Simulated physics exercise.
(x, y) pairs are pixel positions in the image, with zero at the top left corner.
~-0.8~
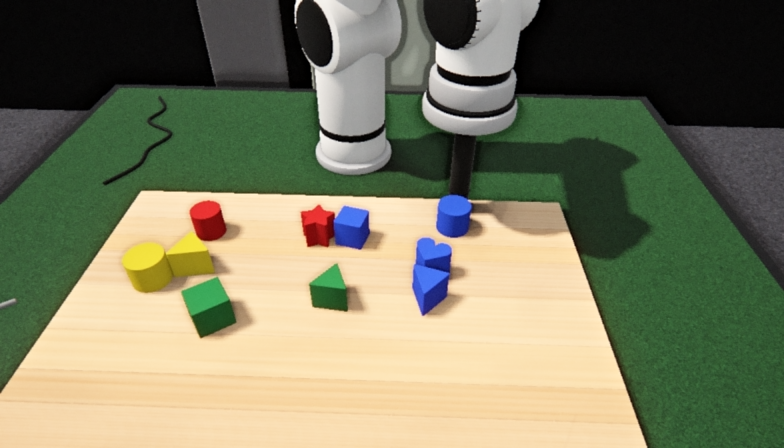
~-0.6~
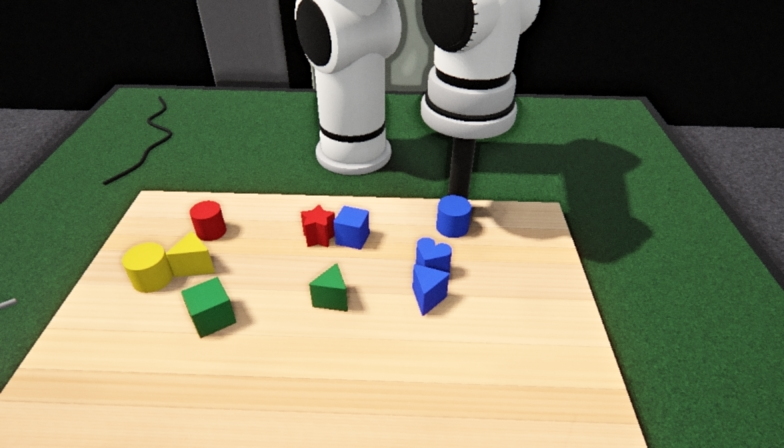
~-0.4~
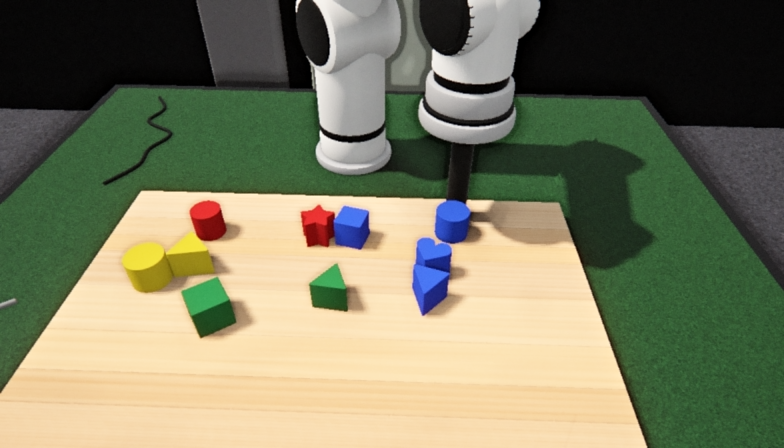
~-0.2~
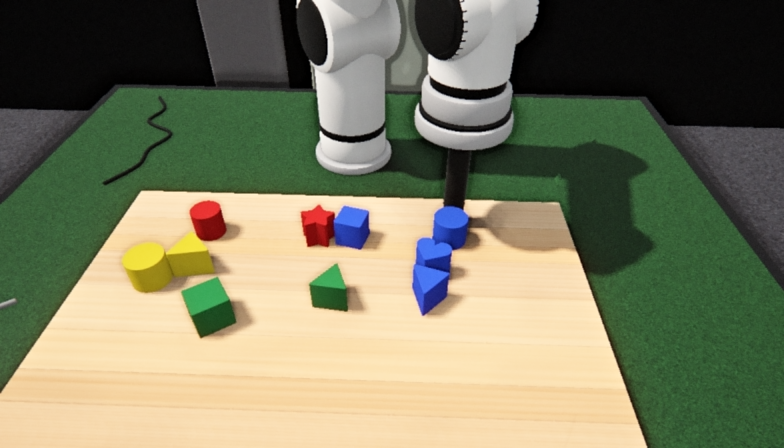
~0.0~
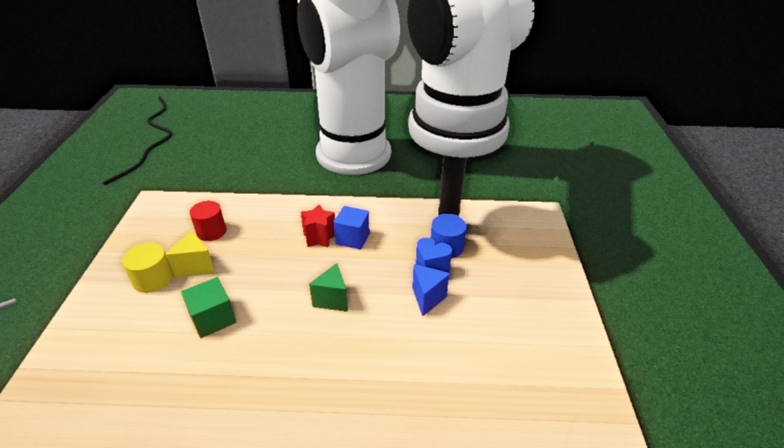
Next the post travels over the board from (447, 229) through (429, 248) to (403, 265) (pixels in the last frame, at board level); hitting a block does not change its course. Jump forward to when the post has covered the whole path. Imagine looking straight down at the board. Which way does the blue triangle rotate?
The turn is anti-clockwise.
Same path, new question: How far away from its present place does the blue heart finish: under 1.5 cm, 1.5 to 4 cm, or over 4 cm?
It's set to move 1.5-4 cm.
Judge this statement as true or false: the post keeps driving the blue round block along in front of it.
Answer: False.
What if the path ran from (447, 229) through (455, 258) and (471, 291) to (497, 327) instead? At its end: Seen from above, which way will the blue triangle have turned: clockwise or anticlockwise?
Looking down, my answer is that the blue triangle rotates anticlockwise.
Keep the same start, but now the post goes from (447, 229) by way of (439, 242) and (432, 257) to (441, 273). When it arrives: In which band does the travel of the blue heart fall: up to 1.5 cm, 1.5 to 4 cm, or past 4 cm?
That one ends up 1.5 to 4 cm from where it is now.
On the path given first. Halfway along, post (430, 241); blue triangle (427, 280), turned 20° anticlockwise; blue heart (426, 261), turned 20° clockwise; blue round block (445, 243).
At the end, post (403, 258); blue square piece unmoved; blue triangle (427, 280), turned 20° anticlockwise; blue heart (426, 261), turned 15° clockwise; blue round block (446, 245).
